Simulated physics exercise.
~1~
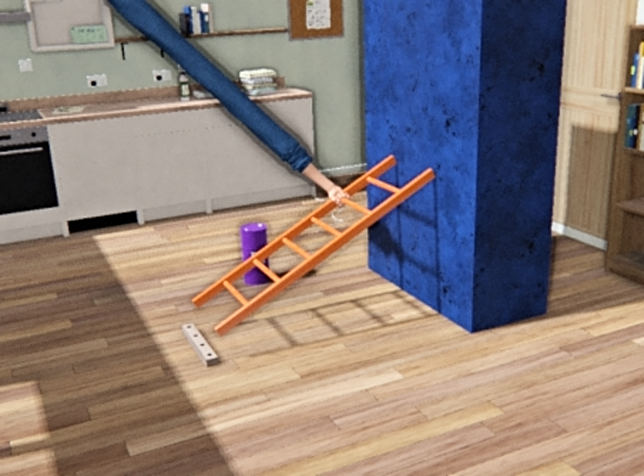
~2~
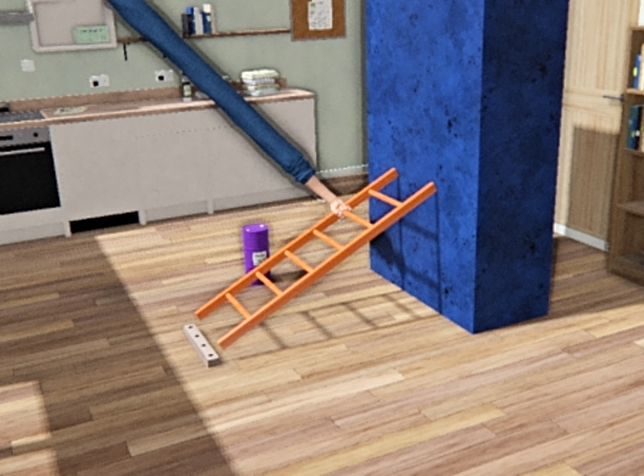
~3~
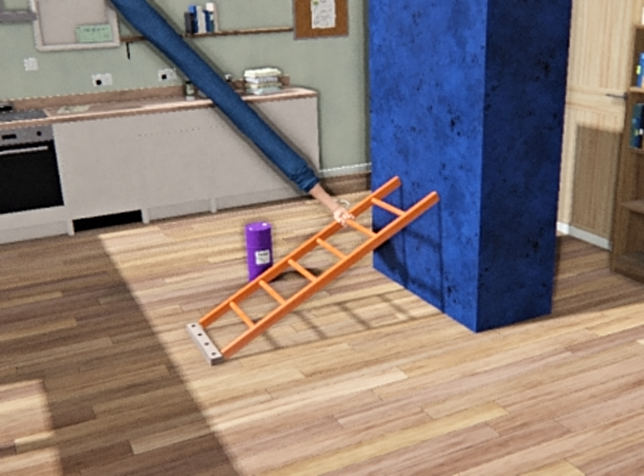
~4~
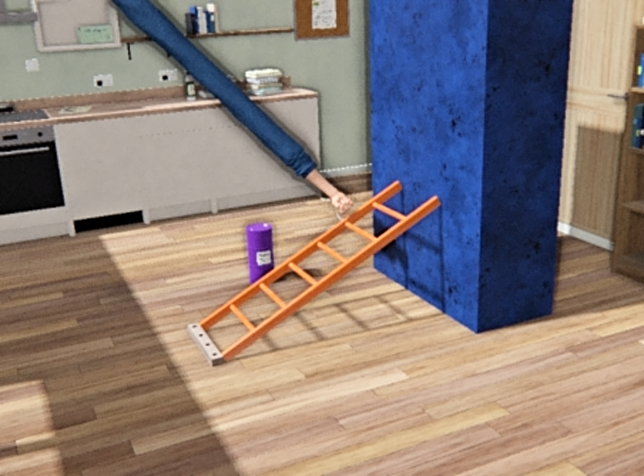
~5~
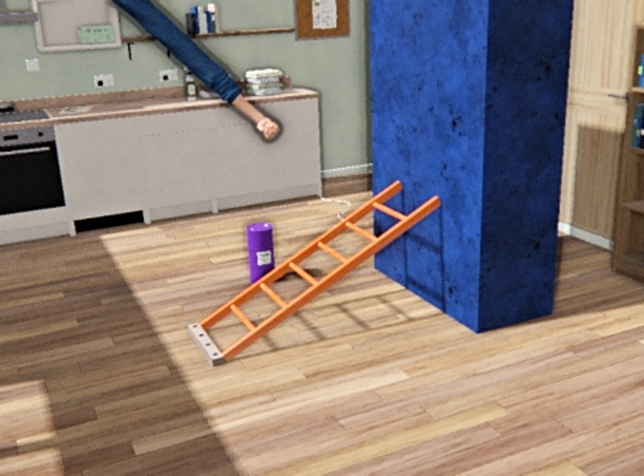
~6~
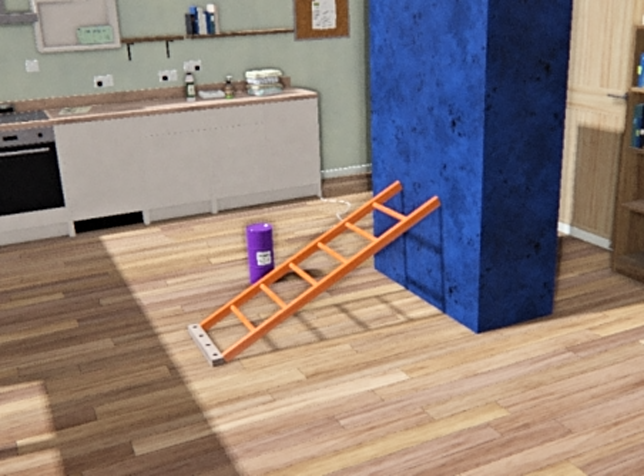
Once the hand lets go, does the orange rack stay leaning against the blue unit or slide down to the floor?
The orange rack stays up, leaning against the blue unit with its foot at the pale strip on the floor.
